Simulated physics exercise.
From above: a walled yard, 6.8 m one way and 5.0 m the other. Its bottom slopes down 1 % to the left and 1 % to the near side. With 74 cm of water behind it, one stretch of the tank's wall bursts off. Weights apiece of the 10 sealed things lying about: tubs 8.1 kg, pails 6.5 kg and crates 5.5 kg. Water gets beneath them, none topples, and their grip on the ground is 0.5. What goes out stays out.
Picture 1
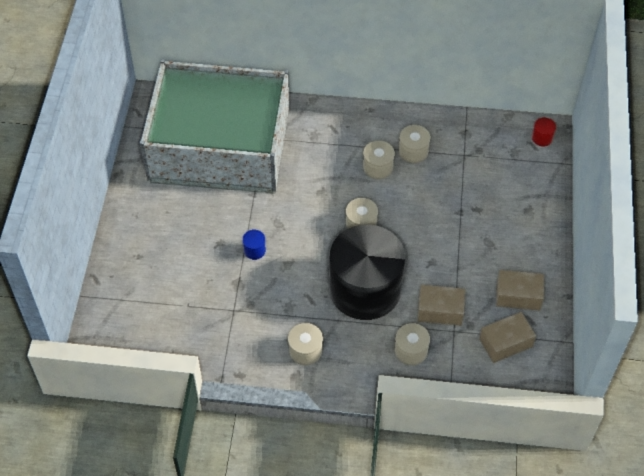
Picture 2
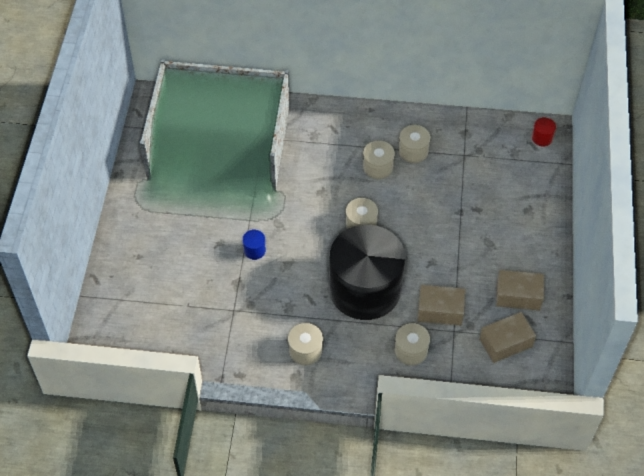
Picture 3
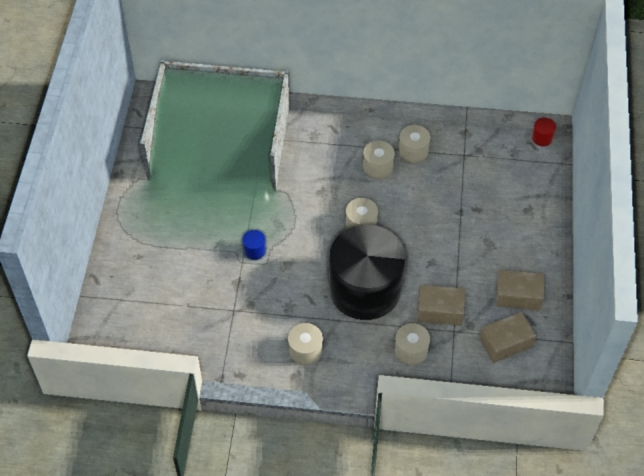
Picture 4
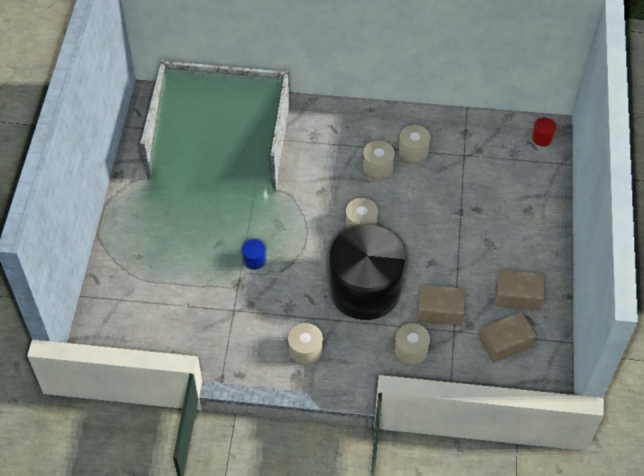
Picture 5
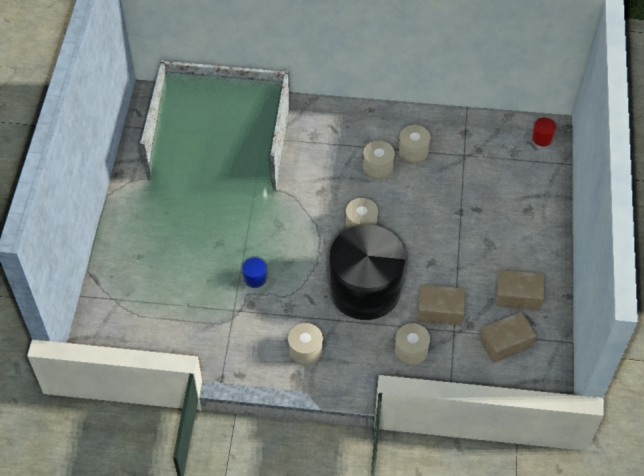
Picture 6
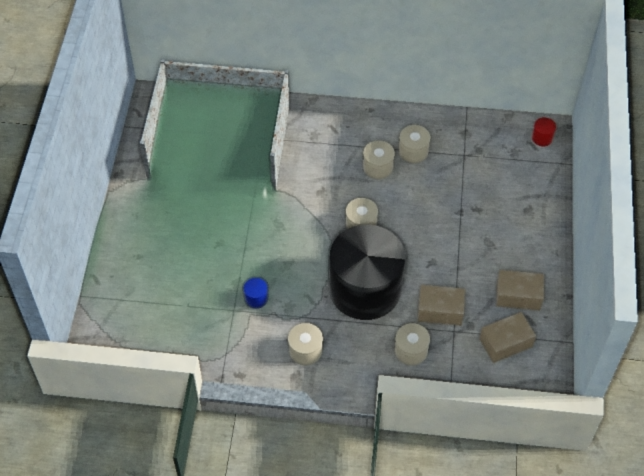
A walled yard with a grey paved floor is seen from above, a stone-sided tank of green water at its upper left. A large black drum stands right of centre among cream cylinders and three brown crates, with a blue pail to its left and a red pail at upper right. The tank's near wall gives way, water spreads across the left floor, and the blue pail slides toward the near side while the rest stay still.
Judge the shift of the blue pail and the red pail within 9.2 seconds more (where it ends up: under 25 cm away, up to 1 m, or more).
The blue pail ends far away, the red pail holds its place.
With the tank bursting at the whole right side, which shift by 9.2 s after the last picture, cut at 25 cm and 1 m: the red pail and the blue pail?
In that case the red pail ends far away, the blue pail stays put.
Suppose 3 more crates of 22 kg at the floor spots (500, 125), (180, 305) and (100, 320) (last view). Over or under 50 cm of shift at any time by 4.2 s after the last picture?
In turn: Under, more, more.
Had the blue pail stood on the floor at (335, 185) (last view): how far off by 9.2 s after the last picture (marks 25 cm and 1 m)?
It stays put.
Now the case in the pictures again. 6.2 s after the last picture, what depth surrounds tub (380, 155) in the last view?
Roughly 2 cm.
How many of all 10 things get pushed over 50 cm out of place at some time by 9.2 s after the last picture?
I count 6.
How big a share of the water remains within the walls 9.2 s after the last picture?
Some 54 per cent remains.
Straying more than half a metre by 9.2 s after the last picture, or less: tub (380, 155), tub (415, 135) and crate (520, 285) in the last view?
In turn: Under, under, more.
Then, 1.2 s after the last picture the blue pail has gone out; the red pail is near (545, 126), 0.0 m from its start, aground; 2 of 10 are out; 0 afloat.
Then, 3.8 s after the last picture the blue pail has gone out; the red pail is near (545, 126), 0.0 m from its start, aground; 2 of 10 are out; 0 afloat.
Then, 6.2 s after the last picture the blue pail has gone out; the red pail is near (545, 126), 0.0 m from its start, aground; 2 of 10 are out; 3 afloat.
Then, 9.2 s after the last picture the blue pail has gone out; the red pail is near (545, 126), 0.0 m from its start, aground; 2 of 10 are out; 3 afloat.
